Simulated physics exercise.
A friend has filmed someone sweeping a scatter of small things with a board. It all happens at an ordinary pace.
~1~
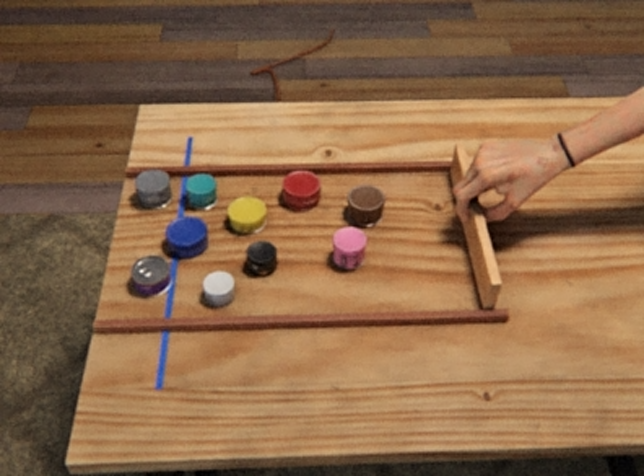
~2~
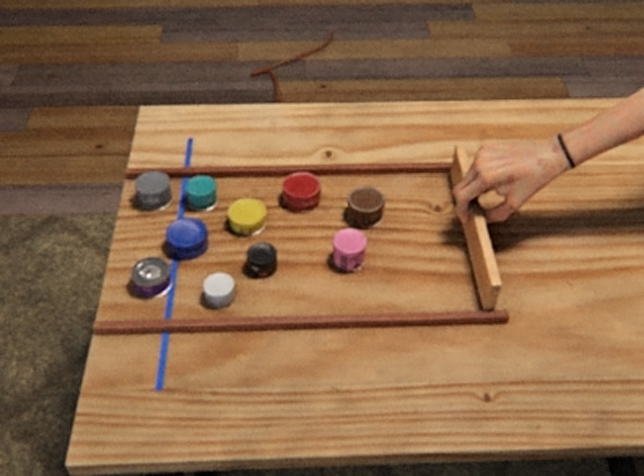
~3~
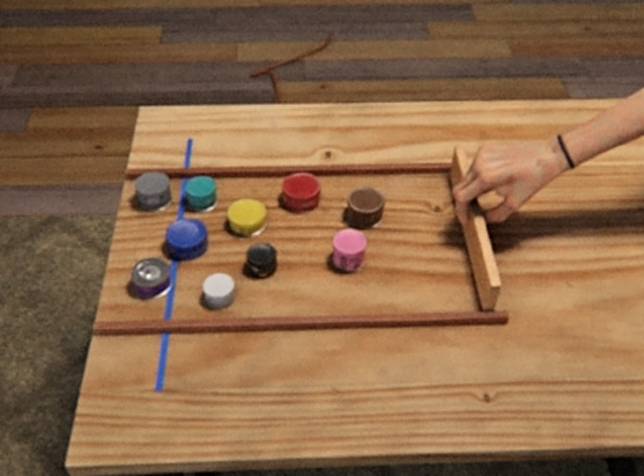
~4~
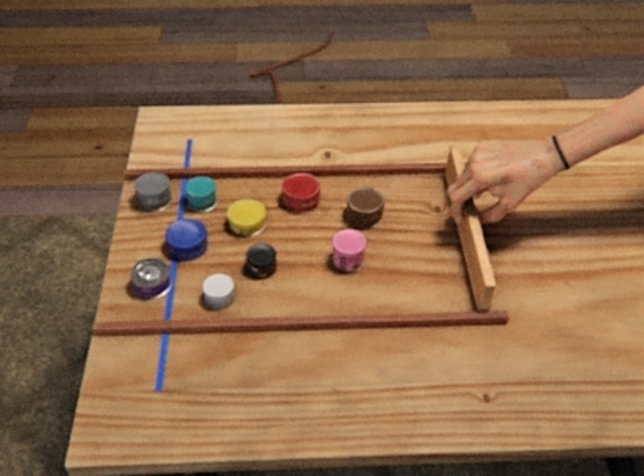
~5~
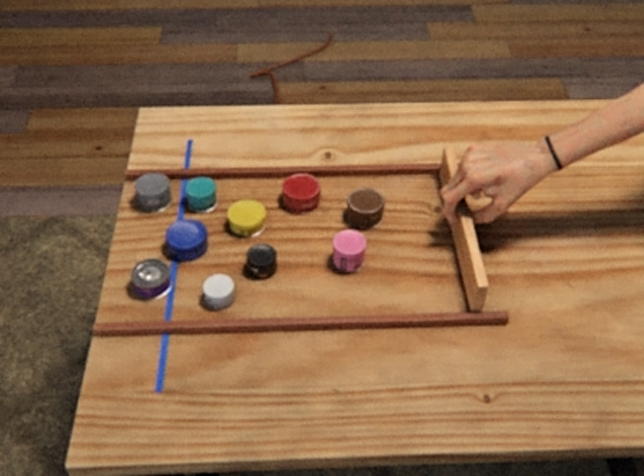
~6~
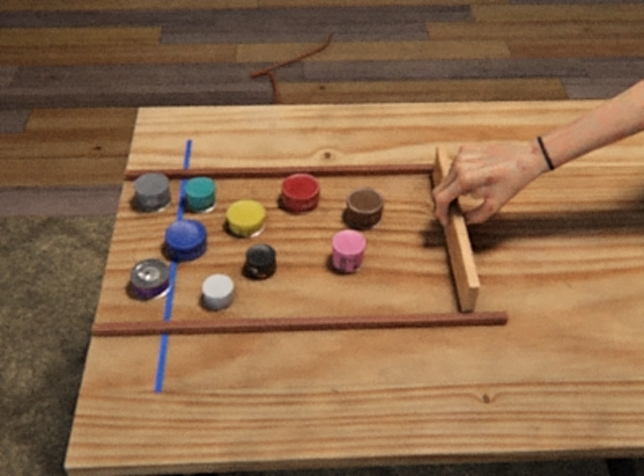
We see small coloured pots and tins scattered between two rails on a wooden table, some near a blue tape line. A hand at the right holds a board still, then slides it slightly left, without touching them.
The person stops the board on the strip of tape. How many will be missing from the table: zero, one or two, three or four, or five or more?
The number that fall off is one or two.
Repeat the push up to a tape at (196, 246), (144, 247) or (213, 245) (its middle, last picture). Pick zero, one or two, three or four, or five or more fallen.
For each place: No fall at all; at least five; none.
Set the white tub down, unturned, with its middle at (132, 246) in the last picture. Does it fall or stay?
It tumbles off.
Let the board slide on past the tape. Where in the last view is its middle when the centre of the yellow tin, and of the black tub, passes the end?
Near (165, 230) and (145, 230).
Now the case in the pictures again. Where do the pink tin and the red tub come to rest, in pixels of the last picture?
First (156, 258), then (163, 187).
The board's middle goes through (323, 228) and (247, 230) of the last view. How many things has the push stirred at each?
The counts are 3 and 7.
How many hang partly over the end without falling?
Overhanging: 3.
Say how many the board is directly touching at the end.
It touches 4.
Early on, none off yet; grey tin at rest near (153, 193); purple pot at rest near (151, 279); blue tub at rest near (187, 240).
A while later, none off yet; grey tin at rest near (153, 193); purple pot at rest near (151, 279); blue tub moving near (182, 242).
Finally, the number that fall off is one or two; lost, grey tin.
